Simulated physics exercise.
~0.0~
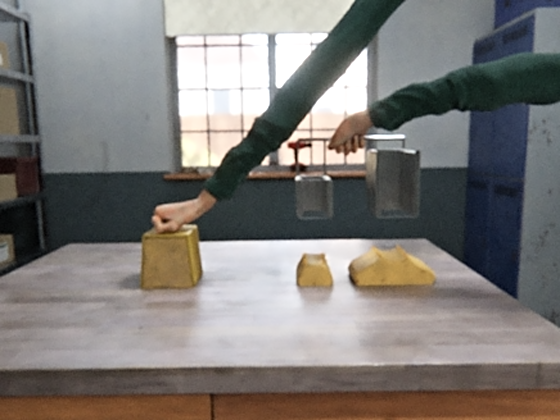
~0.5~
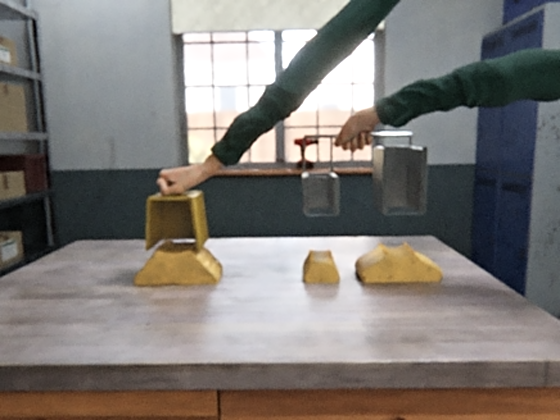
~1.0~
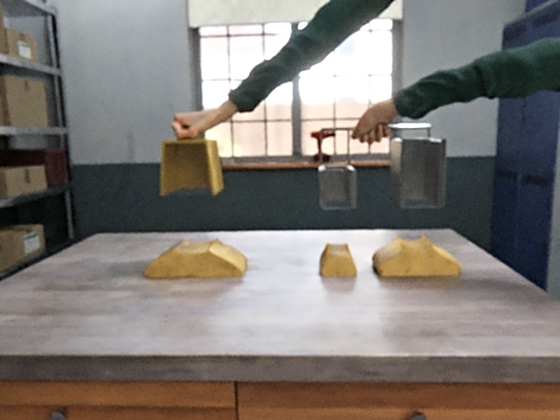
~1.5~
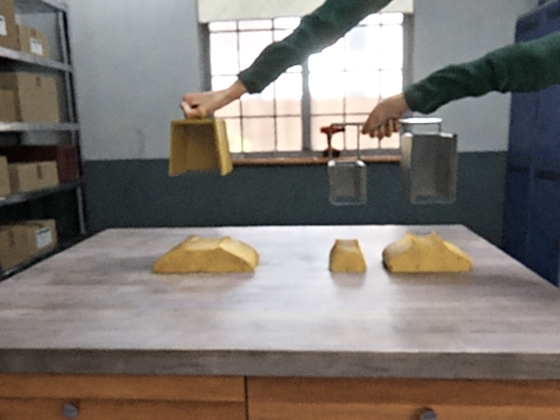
On a grey tabletop in a storeroom, a hand in a green sleeve lifted a yellowish tin straight up off a soft yellow block, which slumped into a low, wide mound beside two others while another hand held two empty metal tins.
